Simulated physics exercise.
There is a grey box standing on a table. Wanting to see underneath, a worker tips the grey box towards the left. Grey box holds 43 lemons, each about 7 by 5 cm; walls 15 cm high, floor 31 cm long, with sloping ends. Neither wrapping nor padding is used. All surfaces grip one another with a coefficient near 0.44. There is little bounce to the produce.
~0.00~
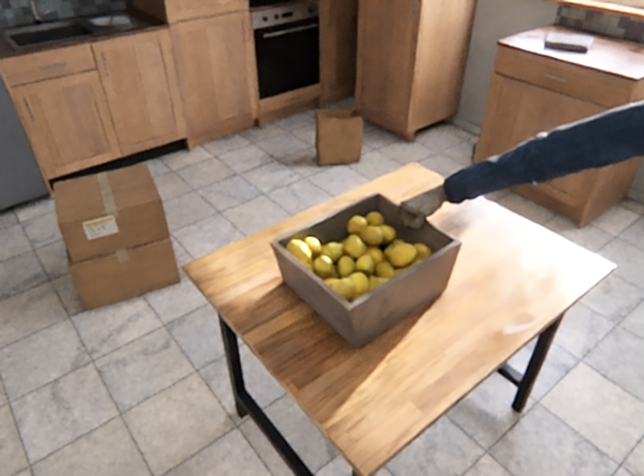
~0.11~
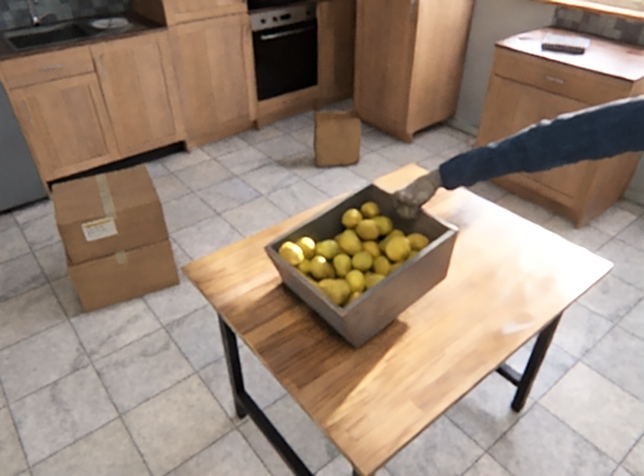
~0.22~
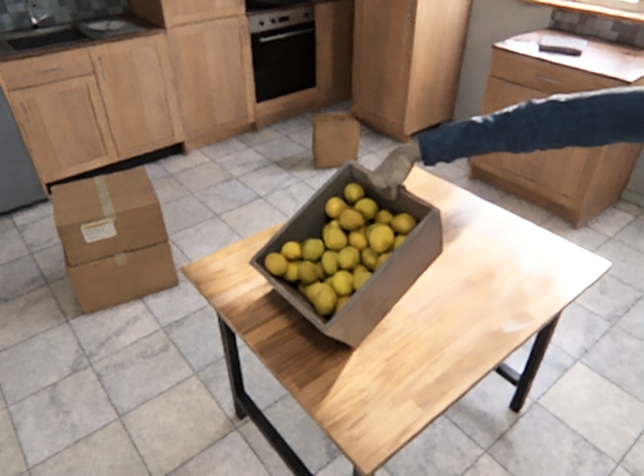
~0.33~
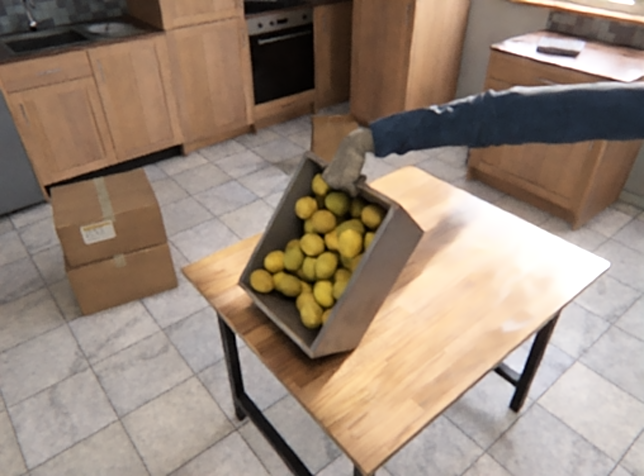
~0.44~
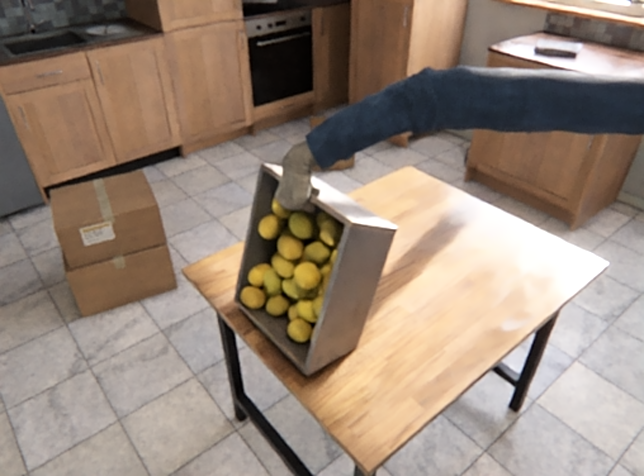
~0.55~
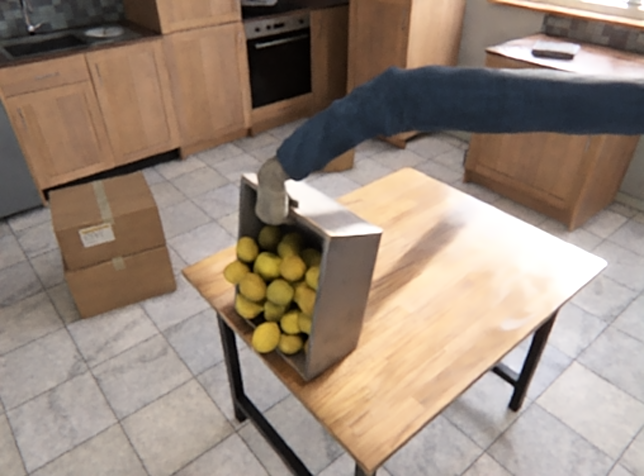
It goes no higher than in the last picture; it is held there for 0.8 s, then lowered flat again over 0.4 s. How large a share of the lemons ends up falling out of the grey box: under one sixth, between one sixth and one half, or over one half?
I'd say it will hang on to under half of them.
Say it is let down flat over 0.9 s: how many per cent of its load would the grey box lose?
That would cost the grey box 70 per cent of its load.
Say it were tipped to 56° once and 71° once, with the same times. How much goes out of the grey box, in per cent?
It'd be 10 per cent the first time and 40 per cent the second time.
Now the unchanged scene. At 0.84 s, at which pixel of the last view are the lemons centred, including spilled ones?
Middle: About (268, 327) px.
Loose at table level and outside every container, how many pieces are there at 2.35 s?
Count: Around 1.
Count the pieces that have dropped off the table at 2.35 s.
About 25.
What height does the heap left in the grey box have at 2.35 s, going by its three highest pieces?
It stands close to 9 cm high.
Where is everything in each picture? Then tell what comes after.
In the first frame (each is followed by its nearest rim corner in this view; the camera moves round a little), grey box, (352, 305); 0° from level; none out.
In the second frame, grey box, (344, 311); 8° from level.
In the third frame, grey box, (327, 328); 28° from level.
In the fourth frame, grey box, (312, 352); 52° from level.
In the fifth frame, grey box, (306, 371); 72° from level.
In the sixth frame, grey box, (305, 377); 80° from level; 4 out, the lowest lemon at (267, 337).
After 0.84 s, tilt 80°; grey box 25 in, 18 out.
After 1.20 s, tilt 80°; grey box 18 in, 25 out.
After 1.70 s, tilt 3°; grey box 15 in, 28 out.
Outcome (at 2.35 s), grey box 15 in, 28 out. Asked share, 28 of 43, 65 per cent.
